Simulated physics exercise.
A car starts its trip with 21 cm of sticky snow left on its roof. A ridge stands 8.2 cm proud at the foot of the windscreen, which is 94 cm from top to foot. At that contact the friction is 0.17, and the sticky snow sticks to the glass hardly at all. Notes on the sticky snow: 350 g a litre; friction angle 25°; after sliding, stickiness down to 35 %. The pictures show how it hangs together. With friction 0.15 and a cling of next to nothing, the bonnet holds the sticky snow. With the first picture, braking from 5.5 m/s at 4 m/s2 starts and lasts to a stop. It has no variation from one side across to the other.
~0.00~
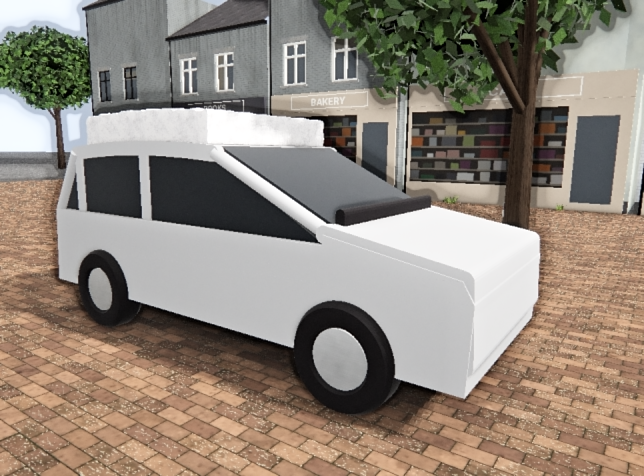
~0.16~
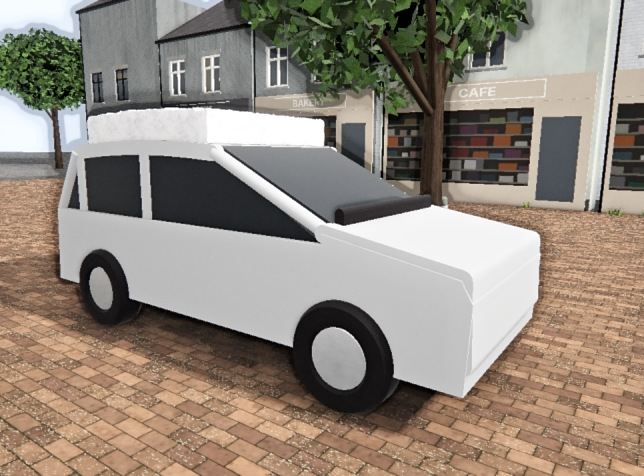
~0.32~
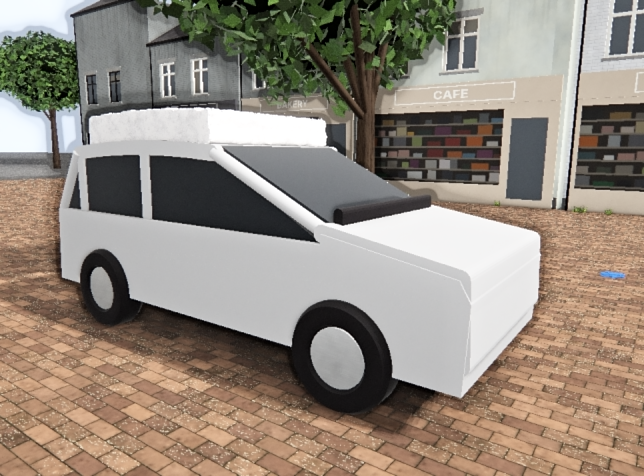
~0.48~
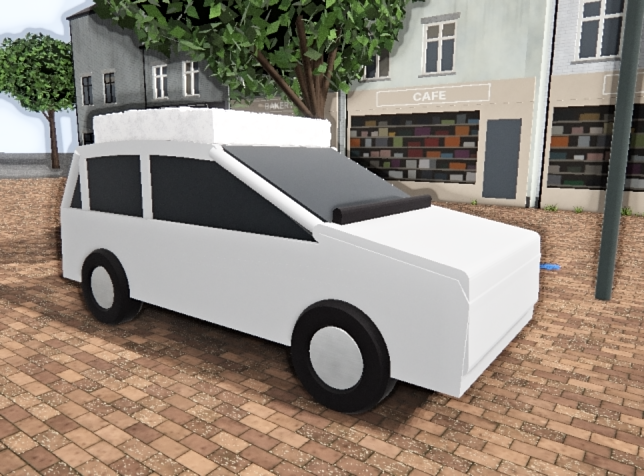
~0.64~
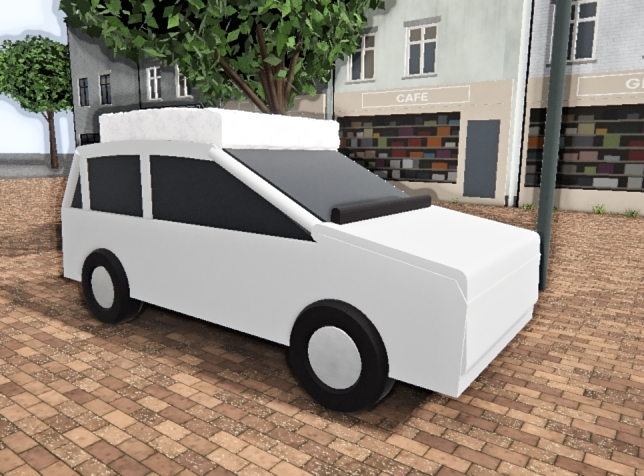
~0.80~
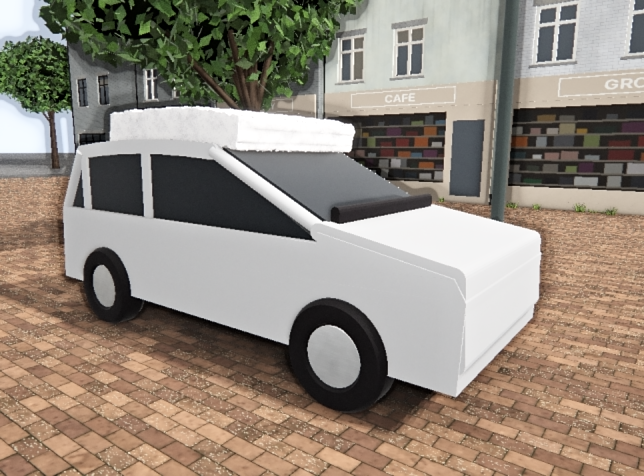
On a brick-paved street, a white car brakes as its rooftop snow slides slightly forward.
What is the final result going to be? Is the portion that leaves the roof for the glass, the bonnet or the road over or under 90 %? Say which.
It comes out over.
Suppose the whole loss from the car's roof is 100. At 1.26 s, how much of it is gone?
It comes to around 60 %.
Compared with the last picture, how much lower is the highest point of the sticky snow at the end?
Measured change: Some 35 cm.
After 1.26 s, 39 % of the snow is on the roof, 52 % on the glass, 9 % on the bonnet and none has gone off the nose.
After 1.80 s, none of the snow is on the roof, 26 % on the glass, 60 % on the bonnet and 15 % has gone off the nose.
After 2.34 s, none of the snow is on the roof, 22 % on the glass, 20 % on the bonnet and 58 % has gone off the nose.
After 2.88 s, none of the snow is on the roof, 22 % on the glass, 7 % on the bonnet and 71 % has gone off the nose.
After 3.70 s, at the end, none of the snow is on the roof, 22 % on the glass, 2 % on the bonnet and 76 % has gone off the nose.
